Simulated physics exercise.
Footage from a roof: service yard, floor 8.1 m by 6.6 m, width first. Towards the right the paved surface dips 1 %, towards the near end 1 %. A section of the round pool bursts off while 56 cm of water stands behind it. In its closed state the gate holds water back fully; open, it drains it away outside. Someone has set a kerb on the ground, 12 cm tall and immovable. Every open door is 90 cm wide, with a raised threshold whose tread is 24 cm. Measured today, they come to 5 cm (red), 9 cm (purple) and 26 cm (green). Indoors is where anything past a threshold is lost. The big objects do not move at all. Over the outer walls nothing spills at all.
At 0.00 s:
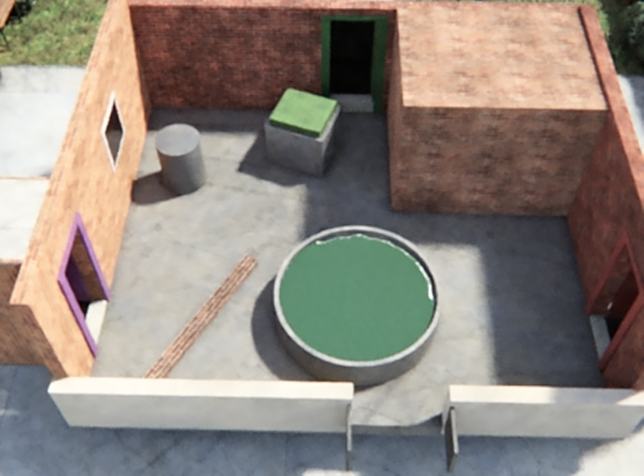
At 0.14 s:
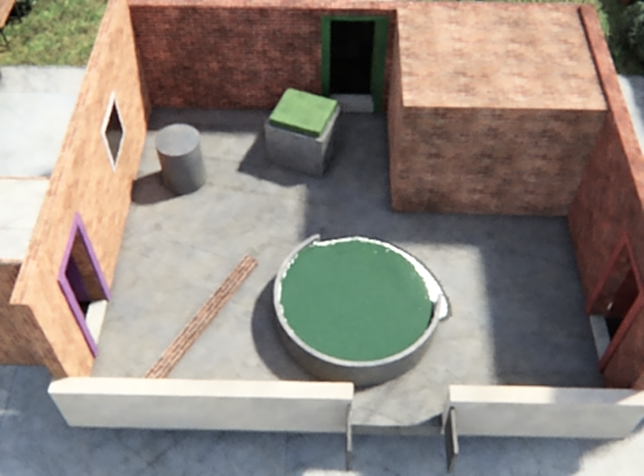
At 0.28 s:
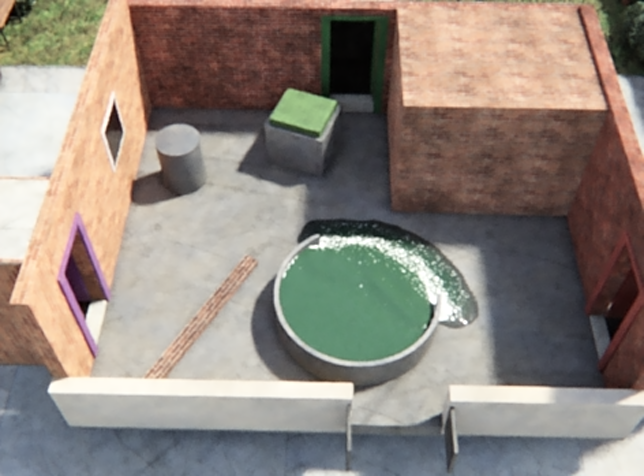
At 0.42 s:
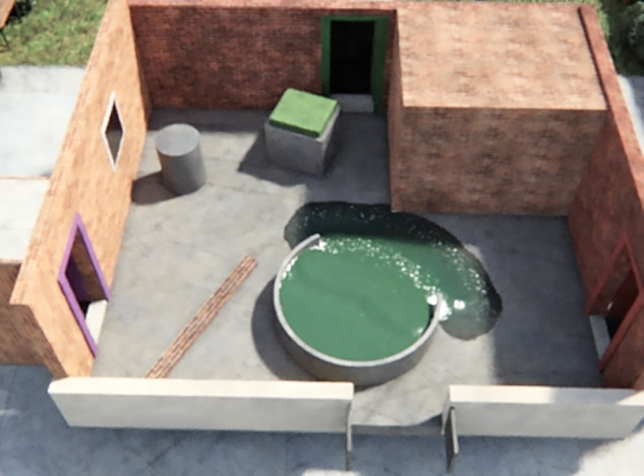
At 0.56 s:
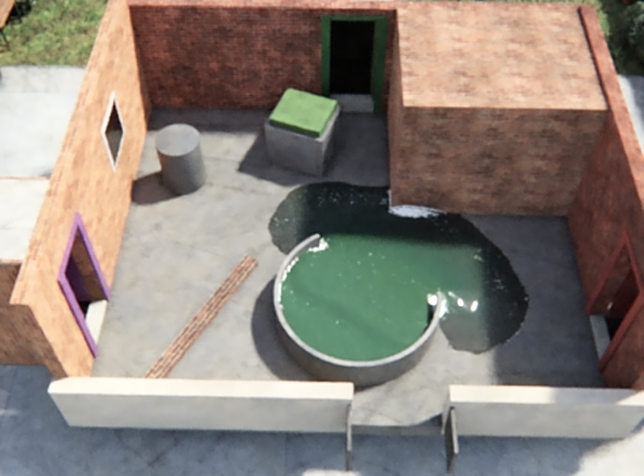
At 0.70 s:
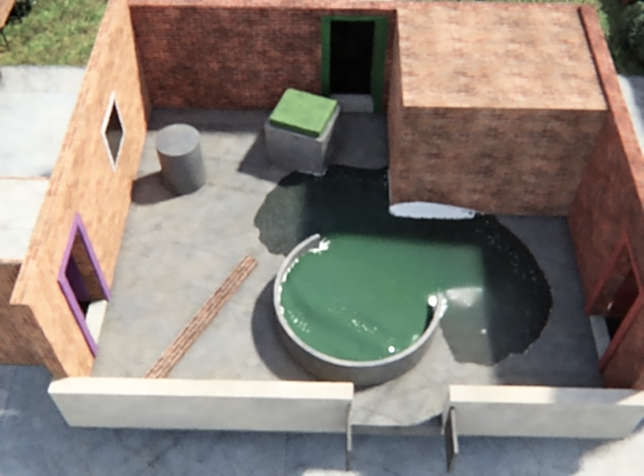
Green water broke out through the far side of a round pool in a brick-walled yard, then spread across the grey floor in a widening dark puddle, reaching the big brick block and fanning out rightward.
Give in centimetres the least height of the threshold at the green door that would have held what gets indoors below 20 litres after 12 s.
23 cm.
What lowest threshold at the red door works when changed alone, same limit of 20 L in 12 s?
Roughly 13.0 cm at red.
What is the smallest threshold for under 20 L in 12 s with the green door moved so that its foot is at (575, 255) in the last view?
Roughly 32 cm.
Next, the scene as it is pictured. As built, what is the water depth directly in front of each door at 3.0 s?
Reading in centimetres: Red = 12, purple = 0, green = 26.
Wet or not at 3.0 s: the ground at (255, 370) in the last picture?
It is still dry.
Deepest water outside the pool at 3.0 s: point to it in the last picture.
Near pixel (551, 230).
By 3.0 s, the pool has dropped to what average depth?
About 15 centimetres.
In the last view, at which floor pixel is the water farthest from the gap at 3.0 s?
The tip of the flood lies near (149, 123).
After 1.4 s water covers 35 % of the floor, deepest (40 cm) near (560, 223); 5 cm at the green door, 0 litres in over its 26 cm threshold.
After 3.0 s water covers 50 % of the floor, deepest (35 cm) near (551, 230); 26 cm at the green door, 5 litres in over its 26 cm threshold.
After 12.0 s water covers 95 % of the floor, deepest (12 cm) near (589, 416); 3 cm at the green door, 7 litres in over its 26 cm threshold.
At the green door as built, the water arrived by 1.4 s and peaked near 27 cm at 2.8 s.
Run again over the same 12 s with other heights there, 43 litres in over 19 cm, 8 litres over 25.5 cm. The limit of 20 litres is kept from about 23 cm up.
